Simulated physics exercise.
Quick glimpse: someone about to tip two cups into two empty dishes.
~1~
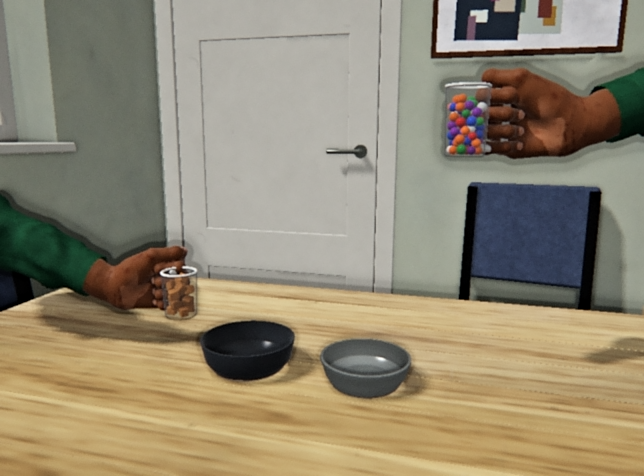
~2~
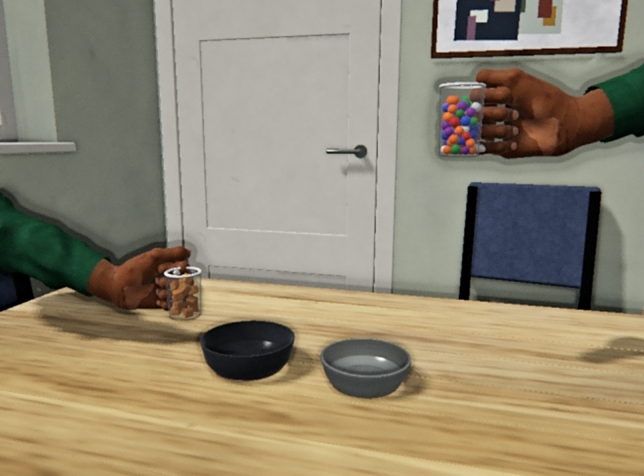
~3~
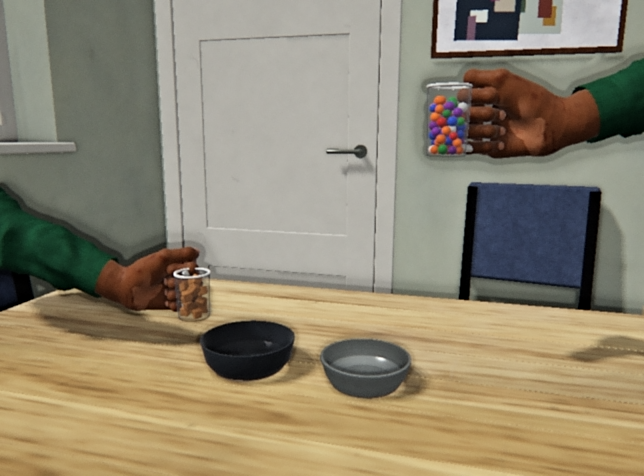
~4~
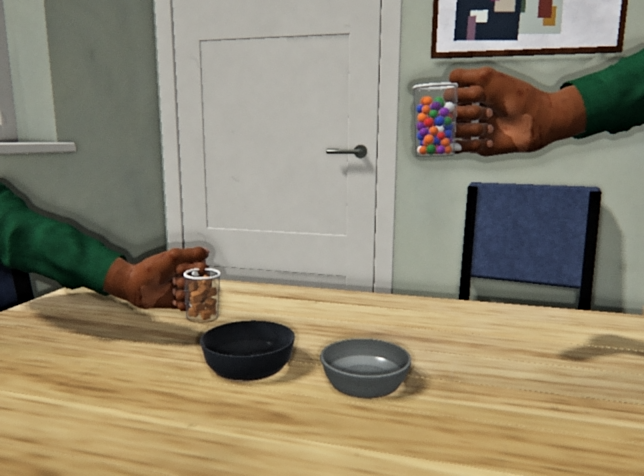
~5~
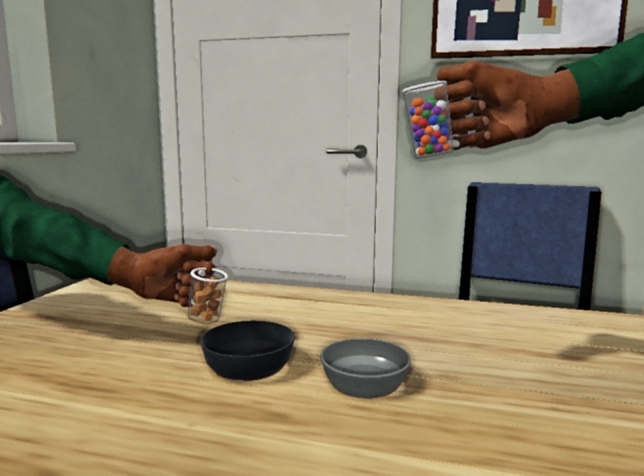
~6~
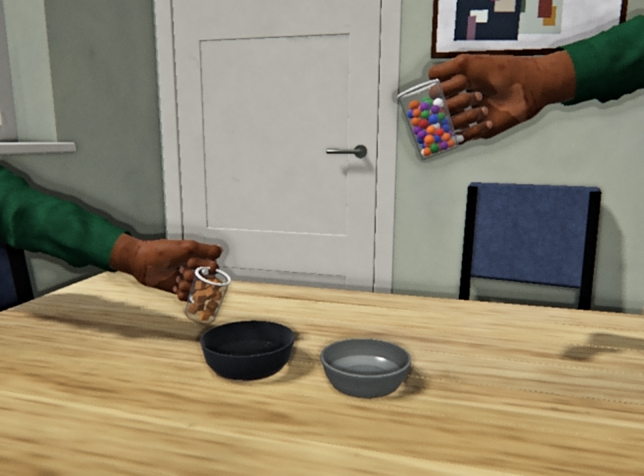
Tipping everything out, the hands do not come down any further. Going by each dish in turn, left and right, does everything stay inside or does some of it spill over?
As I see it, left dish: Full capture; right dish: Partial capture.
Then, 0.53 s after the last picture, left, all still in the cup; right, all still in the cup.
Then, 0.99 s after the last picture, left, most still in the cup, a small part in the dish; right, most still in the cup, about a quarter in the air.
Then, 1.38 s after the last picture, left, all in the dish; right, about half in the dish, a small part outside the dish, about a third in the air.
By the end, left, all in the dish, none outside the dish; right, most in the dish, about a quarter outside the dish, a stray few in the air.
